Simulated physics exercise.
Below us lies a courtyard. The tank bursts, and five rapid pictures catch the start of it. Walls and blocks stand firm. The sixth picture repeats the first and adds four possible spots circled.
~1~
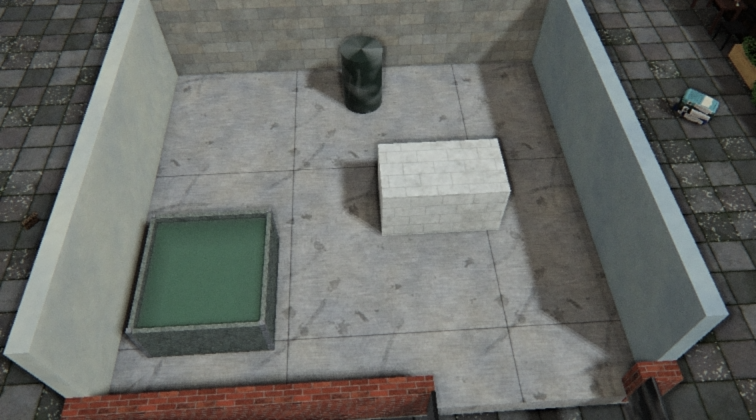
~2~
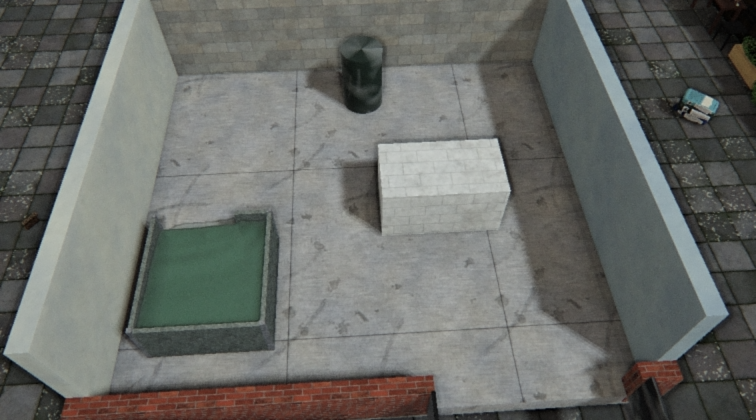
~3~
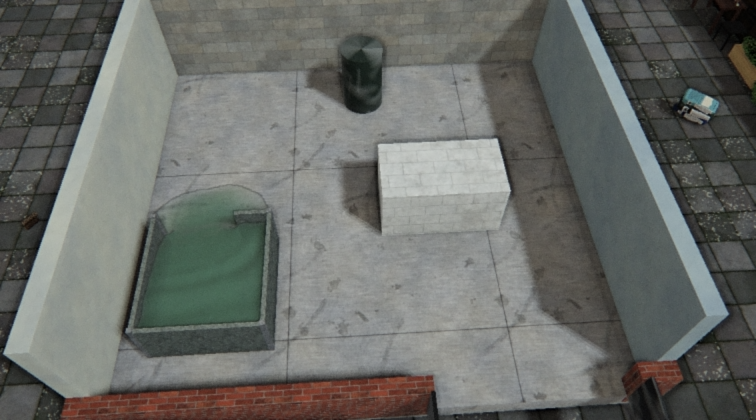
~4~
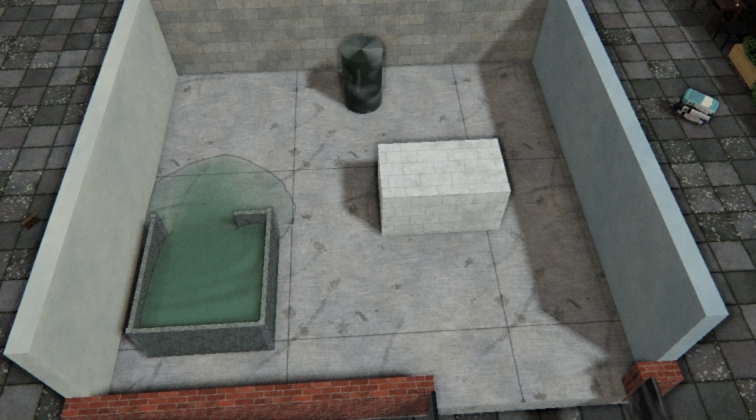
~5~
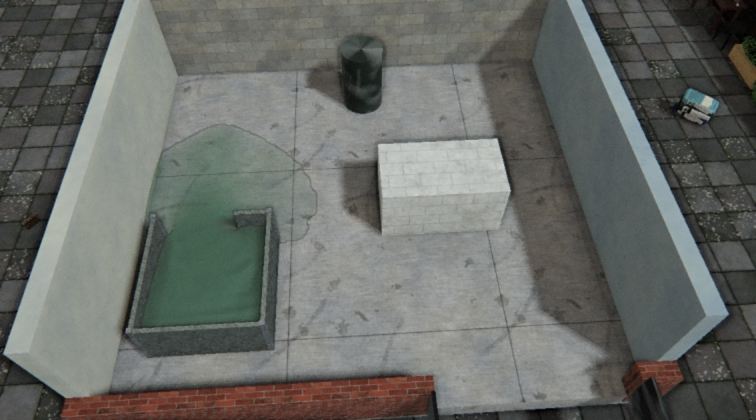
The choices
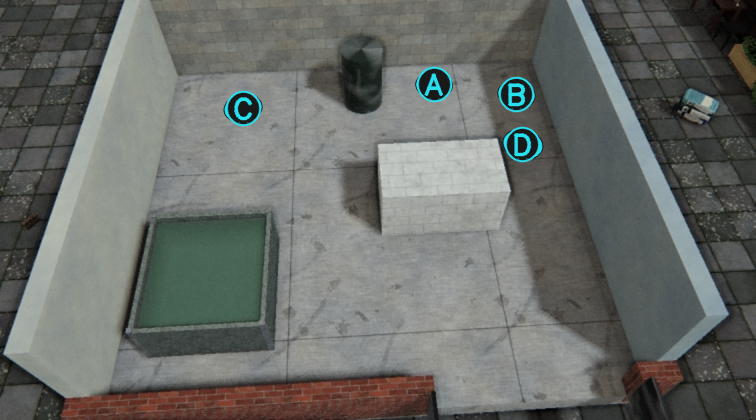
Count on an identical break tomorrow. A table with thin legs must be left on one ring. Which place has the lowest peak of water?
Take A.
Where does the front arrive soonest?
It is C.
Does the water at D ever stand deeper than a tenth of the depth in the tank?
Yes, it does.
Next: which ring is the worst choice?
C it is.
On the marked copy, A at (434, 84); B at (516, 94); C at (243, 108); D at (522, 144).
With A, the water peaks at about 10 % of the depth that stood in the tank.
With B, the water peaks at about 18 % of the depth that stood in the tank.
With C, the water peaks at about 39 % of the depth that stood in the tank.
With D, the water peaks at about 19 % of the depth that stood in the tank.
